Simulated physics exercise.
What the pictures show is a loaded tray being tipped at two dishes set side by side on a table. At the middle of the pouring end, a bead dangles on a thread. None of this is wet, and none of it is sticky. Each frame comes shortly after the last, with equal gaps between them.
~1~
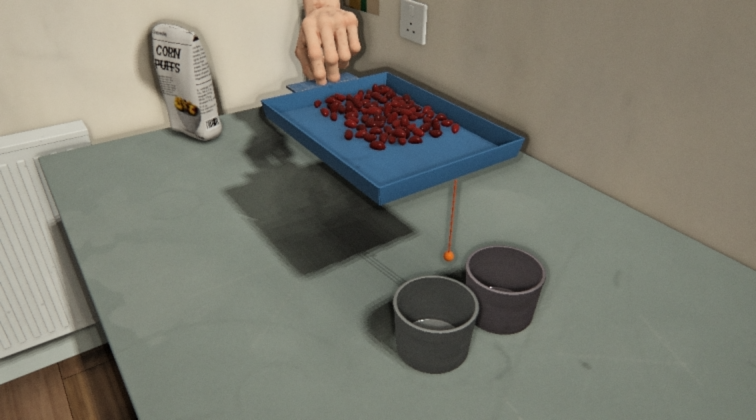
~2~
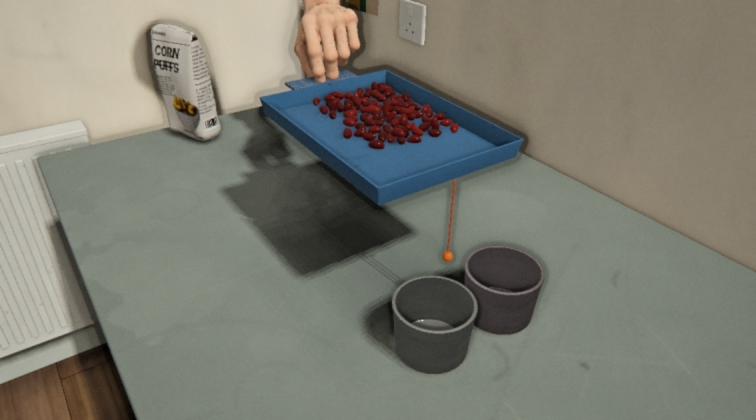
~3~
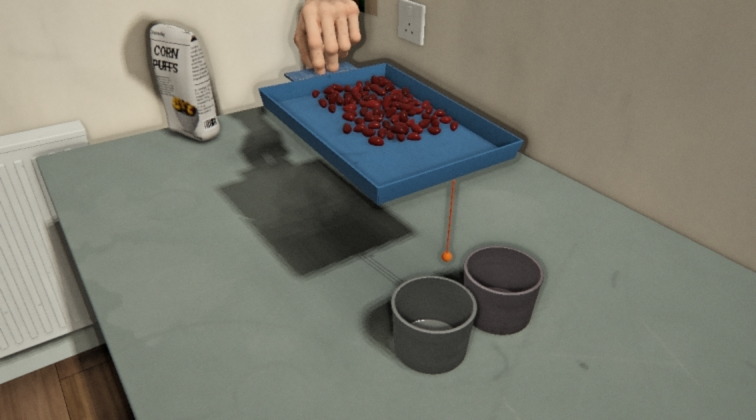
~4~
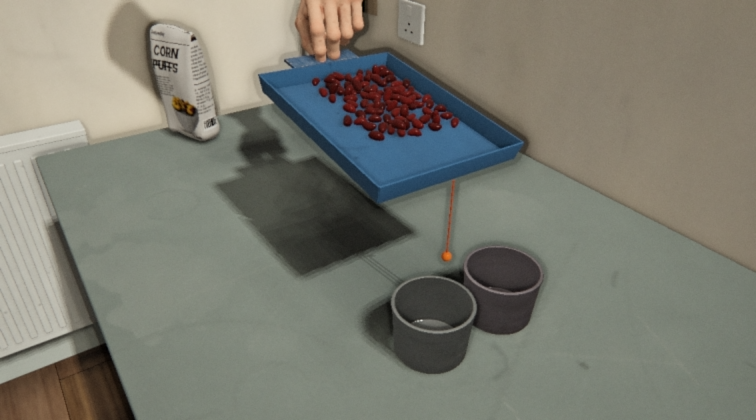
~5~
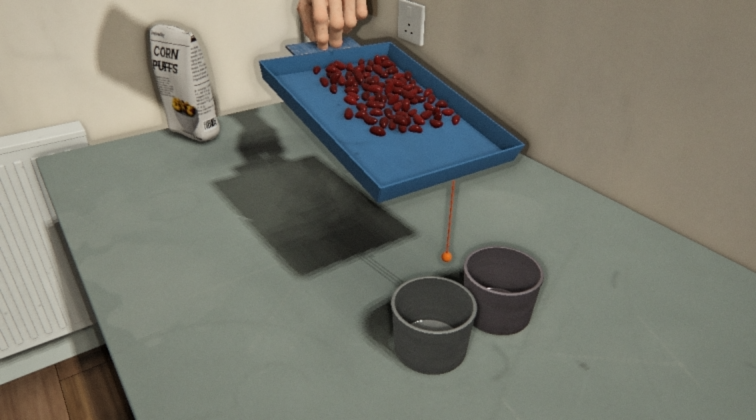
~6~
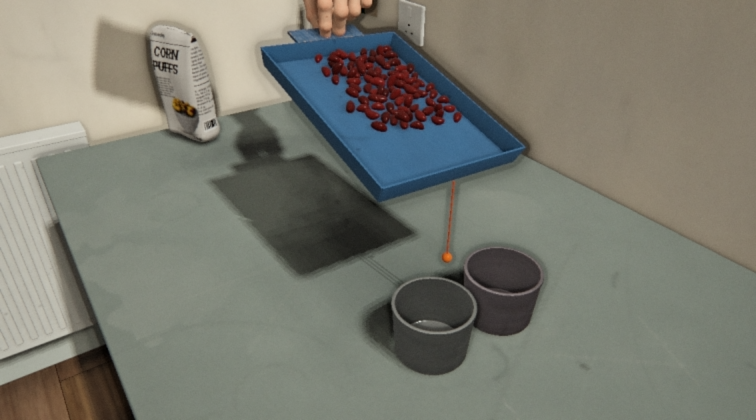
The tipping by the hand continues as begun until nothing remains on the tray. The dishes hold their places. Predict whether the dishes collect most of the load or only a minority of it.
The amount caught is going to be bigger than the amount missed.
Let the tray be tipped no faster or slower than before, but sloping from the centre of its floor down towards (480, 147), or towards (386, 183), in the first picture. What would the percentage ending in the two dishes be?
About 20 % and 30 %.
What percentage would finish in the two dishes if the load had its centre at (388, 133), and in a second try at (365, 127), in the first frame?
Around 50 percent the first time and around 60 percent the second time.
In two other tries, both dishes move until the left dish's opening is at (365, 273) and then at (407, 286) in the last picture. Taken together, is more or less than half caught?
First try: A minority; second try: A minority.
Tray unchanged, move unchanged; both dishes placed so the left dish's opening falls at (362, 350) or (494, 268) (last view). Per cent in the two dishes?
Roughly 10% on the first try and 40% on the second.
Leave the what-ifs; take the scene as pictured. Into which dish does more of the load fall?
Noted: Right of the pair.
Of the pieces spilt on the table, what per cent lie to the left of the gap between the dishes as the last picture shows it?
Near 0 %.
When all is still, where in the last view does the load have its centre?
(505, 309).
Shortly afterwards, tray tipped steeply; all but a few on the tray; only a few in the air.
Next, tray tipped past a quarter turn; near half on the tray; near a quarter in the right dish; only a few outside both; near a third in the air.
Some moments later, tray tipped past a quarter turn; a little in the left dish; near two thirds in the right dish; near a third outside both.
In the end, tray tipped past a quarter turn; a little in the left dish; near two thirds in the right dish; near a third outside both.
